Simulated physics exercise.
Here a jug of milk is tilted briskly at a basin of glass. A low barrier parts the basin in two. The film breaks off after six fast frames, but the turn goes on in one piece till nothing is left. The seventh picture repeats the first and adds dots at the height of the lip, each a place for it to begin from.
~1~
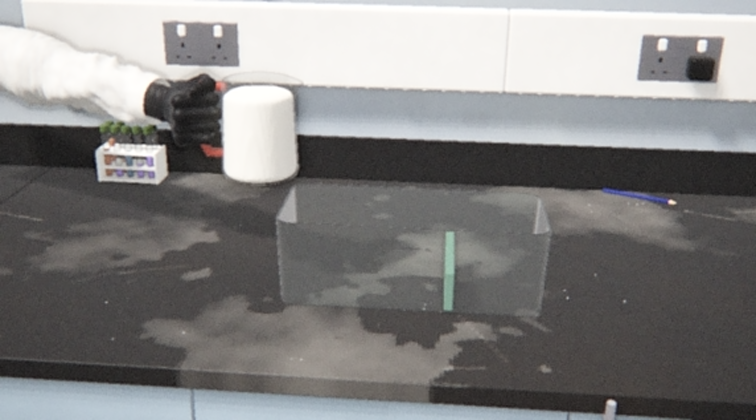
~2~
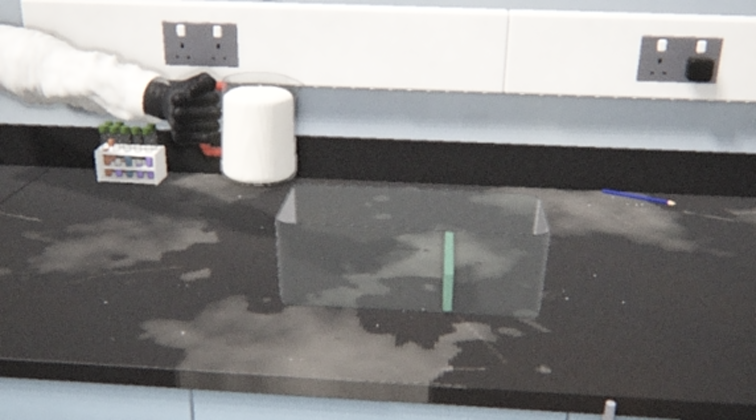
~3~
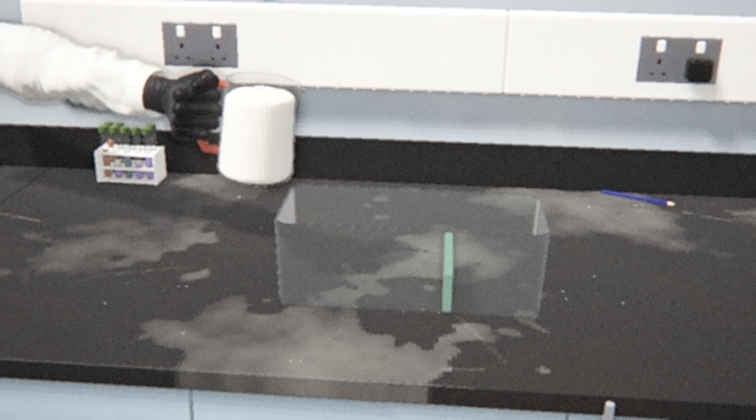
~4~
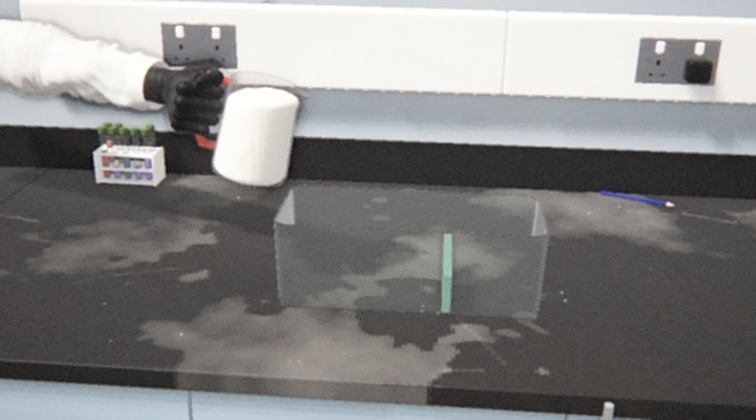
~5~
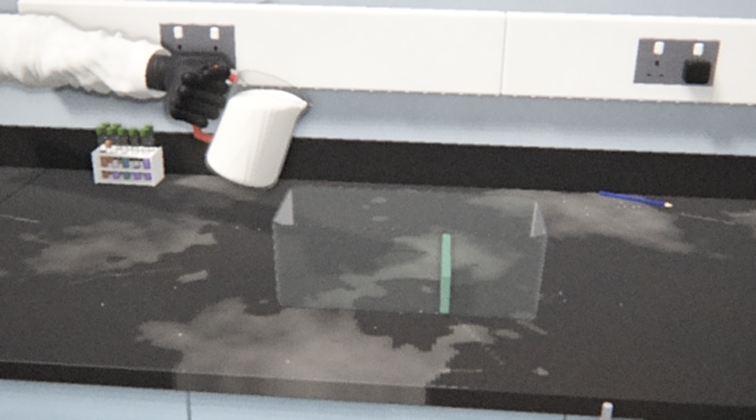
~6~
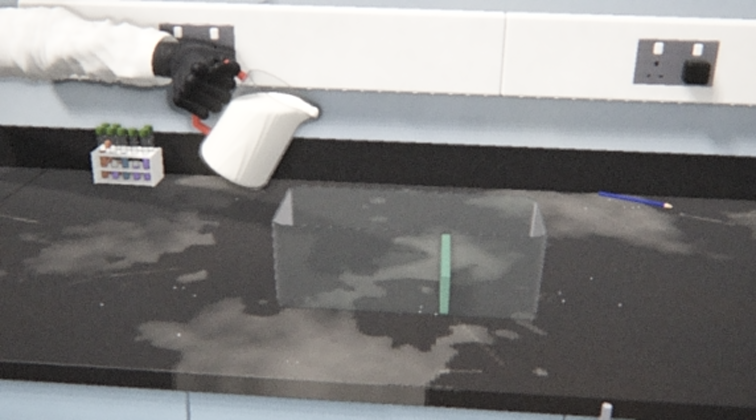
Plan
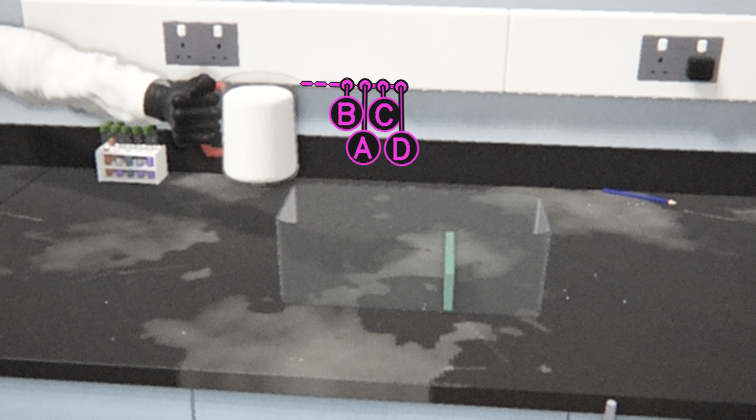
A black-gloved hand tilts a white jug rightward beside a clear, divided glass basin.
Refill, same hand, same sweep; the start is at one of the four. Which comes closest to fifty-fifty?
Use spot D.
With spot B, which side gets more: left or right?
The left side.
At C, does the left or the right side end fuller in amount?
The left one.
On the marked copy, A at (365, 85); B at (347, 85); C at (382, 86); D at (400, 86).
With A, about 96 % ends left of the wall and 3 % right of it.
With B, about 96 % ends left of the wall and 3 % right of it.
With C, about 92 % ends left of the wall and 7 % right of it.
With D, about 46 % ends left of the wall and 54 % right of it.
